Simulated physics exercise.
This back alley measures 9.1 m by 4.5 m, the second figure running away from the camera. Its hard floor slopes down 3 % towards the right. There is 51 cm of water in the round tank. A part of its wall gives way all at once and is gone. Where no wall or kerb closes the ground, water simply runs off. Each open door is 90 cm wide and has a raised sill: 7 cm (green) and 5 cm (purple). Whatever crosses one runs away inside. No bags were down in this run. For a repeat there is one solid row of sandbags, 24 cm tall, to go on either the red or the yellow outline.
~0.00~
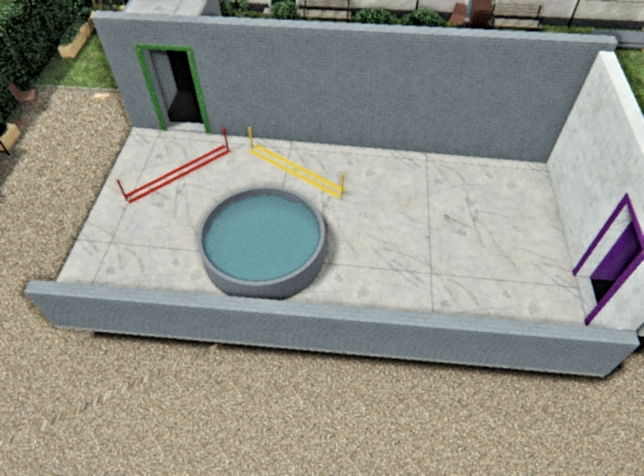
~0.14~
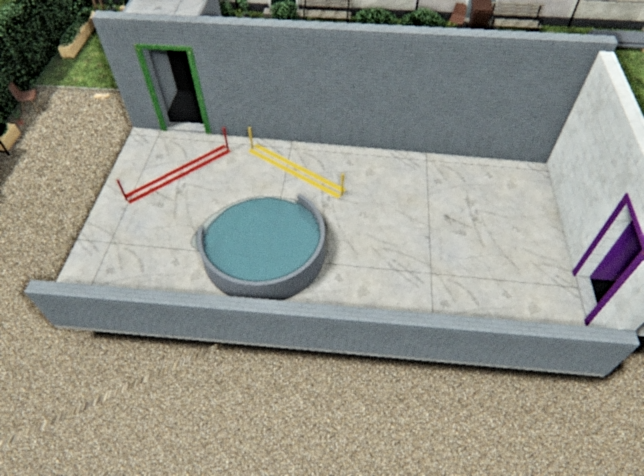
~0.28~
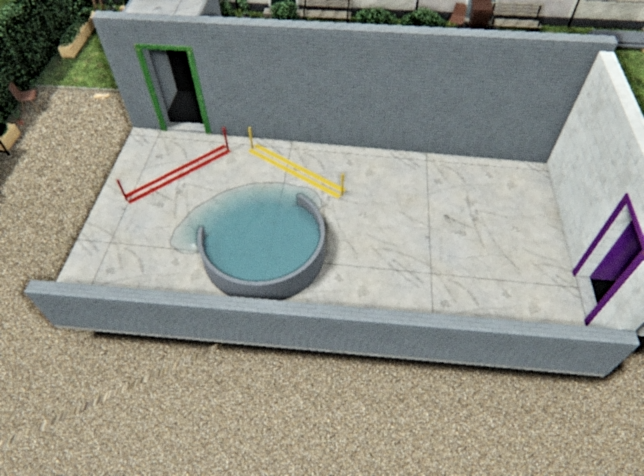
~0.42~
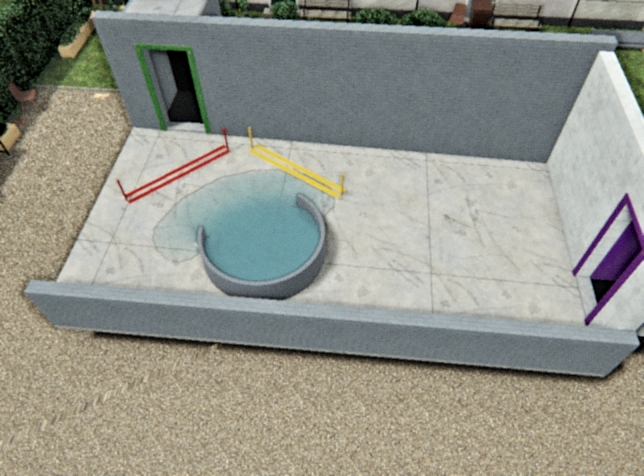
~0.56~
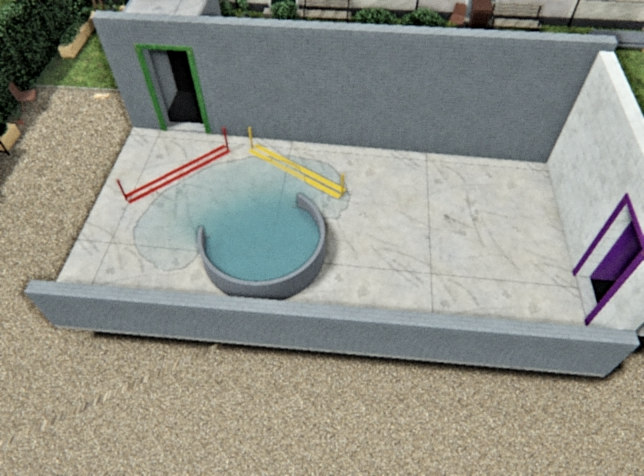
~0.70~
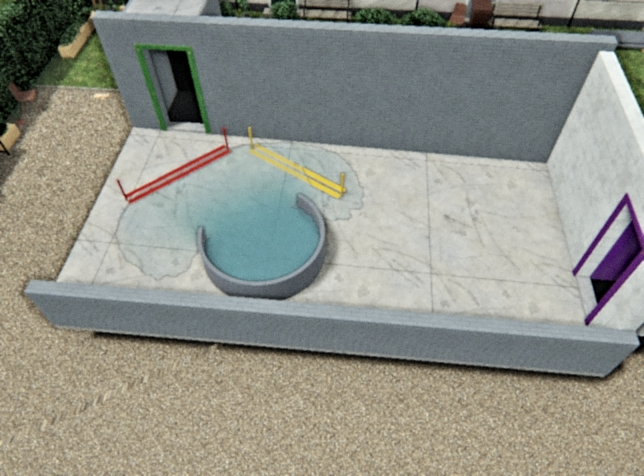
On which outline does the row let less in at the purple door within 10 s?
Lay them on the yellow one.
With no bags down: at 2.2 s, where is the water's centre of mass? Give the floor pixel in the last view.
Near (255, 193).
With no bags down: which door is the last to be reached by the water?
It is the purple one.
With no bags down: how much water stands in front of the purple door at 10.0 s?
Some 8.5 cm.
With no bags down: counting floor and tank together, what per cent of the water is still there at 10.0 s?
Roughly 66 in a hundred.
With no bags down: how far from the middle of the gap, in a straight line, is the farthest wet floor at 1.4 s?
Roughly 3.6 m.
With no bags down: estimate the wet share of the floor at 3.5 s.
About 50 per cent.
After 1.4 s water covers 35 % of the floor and is deepest (24 cm) near (270, 140) in the run without bags; in at the purple door, 0 L with no bags, 0 L with the row on red, 0 L on yellow.
After 2.2 s water covers 35 % of the floor and is deepest (26 cm) near (260, 145) in the run without bags; in at the purple door, 0 L with no bags, 0 L with the row on red, 0 L on yellow.
After 3.5 s water covers 50 % of the floor and is deepest (14 cm) near (246, 167) in the run without bags; in at the purple door, 0 L with no bags, 0 L with the row on red, 0 L on yellow.
After 6.0 s water covers 60 % of the floor and is deepest (13 cm) near (545, 164) in the run without bags; in at the purple door, 0 L with no bags, 2 L with the row on red, 0 L on yellow.
After 10.0 s water covers 60 % of the floor and is deepest (12 cm) near (592, 353) in the run without bags; in at the purple door, 11 L with no bags, 40 L with the row on red, 7 L on yellow.
